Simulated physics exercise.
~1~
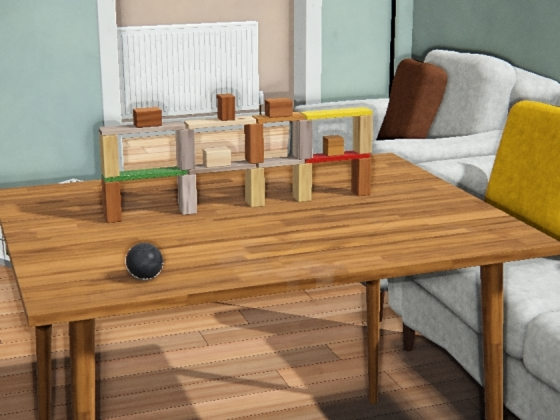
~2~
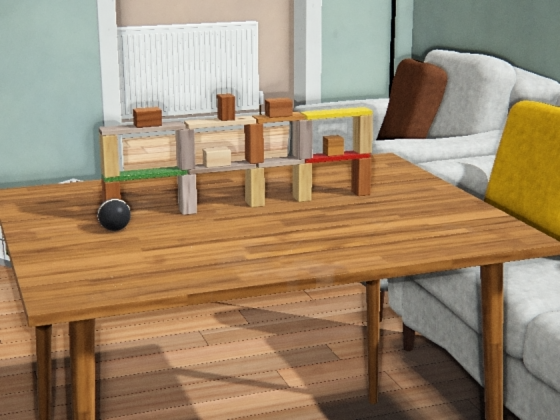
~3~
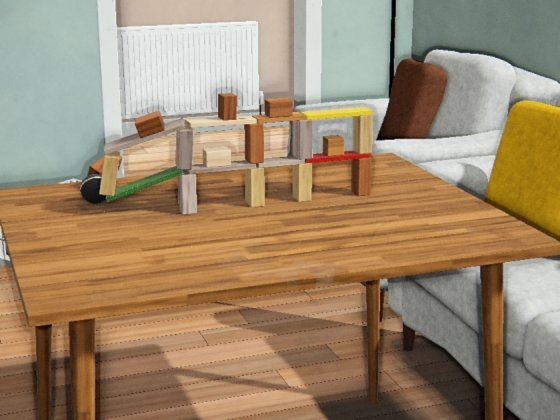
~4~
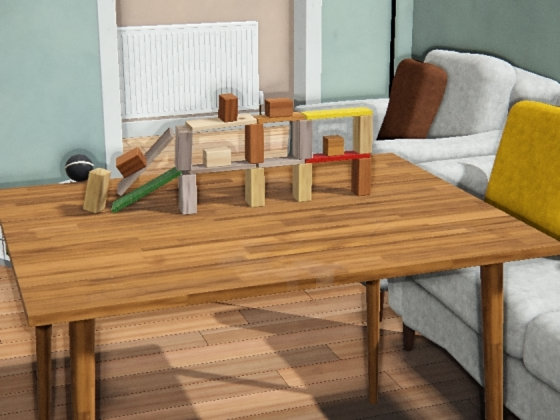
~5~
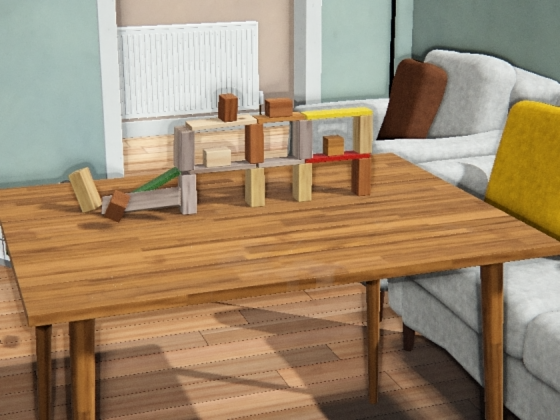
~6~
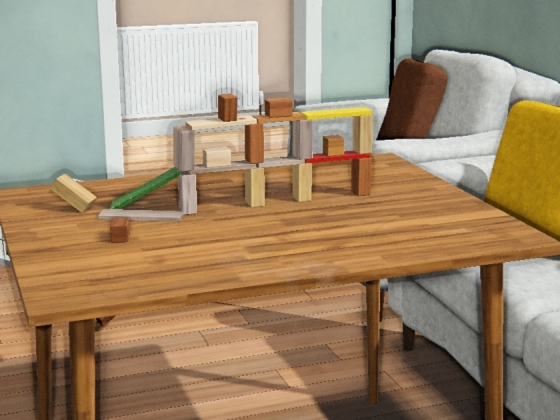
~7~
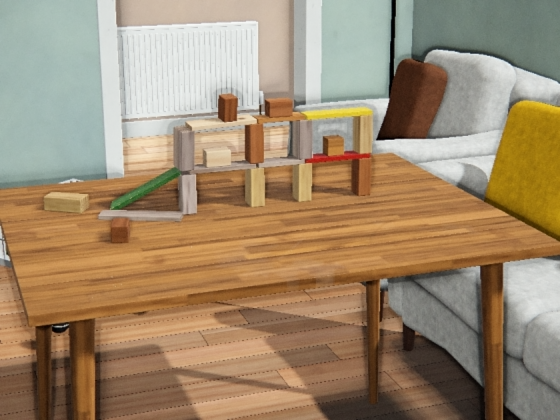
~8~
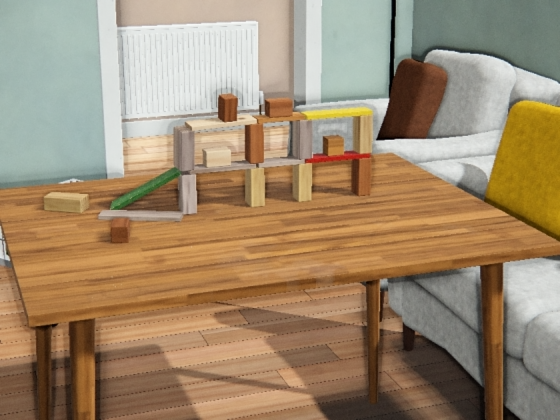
A dark ball rolled across a wooden table into the left end of a block structure, knocking out a post and tumbling that end down before dropping off the table, leaving the green plank slanted while the red and yellow planks stayed up.
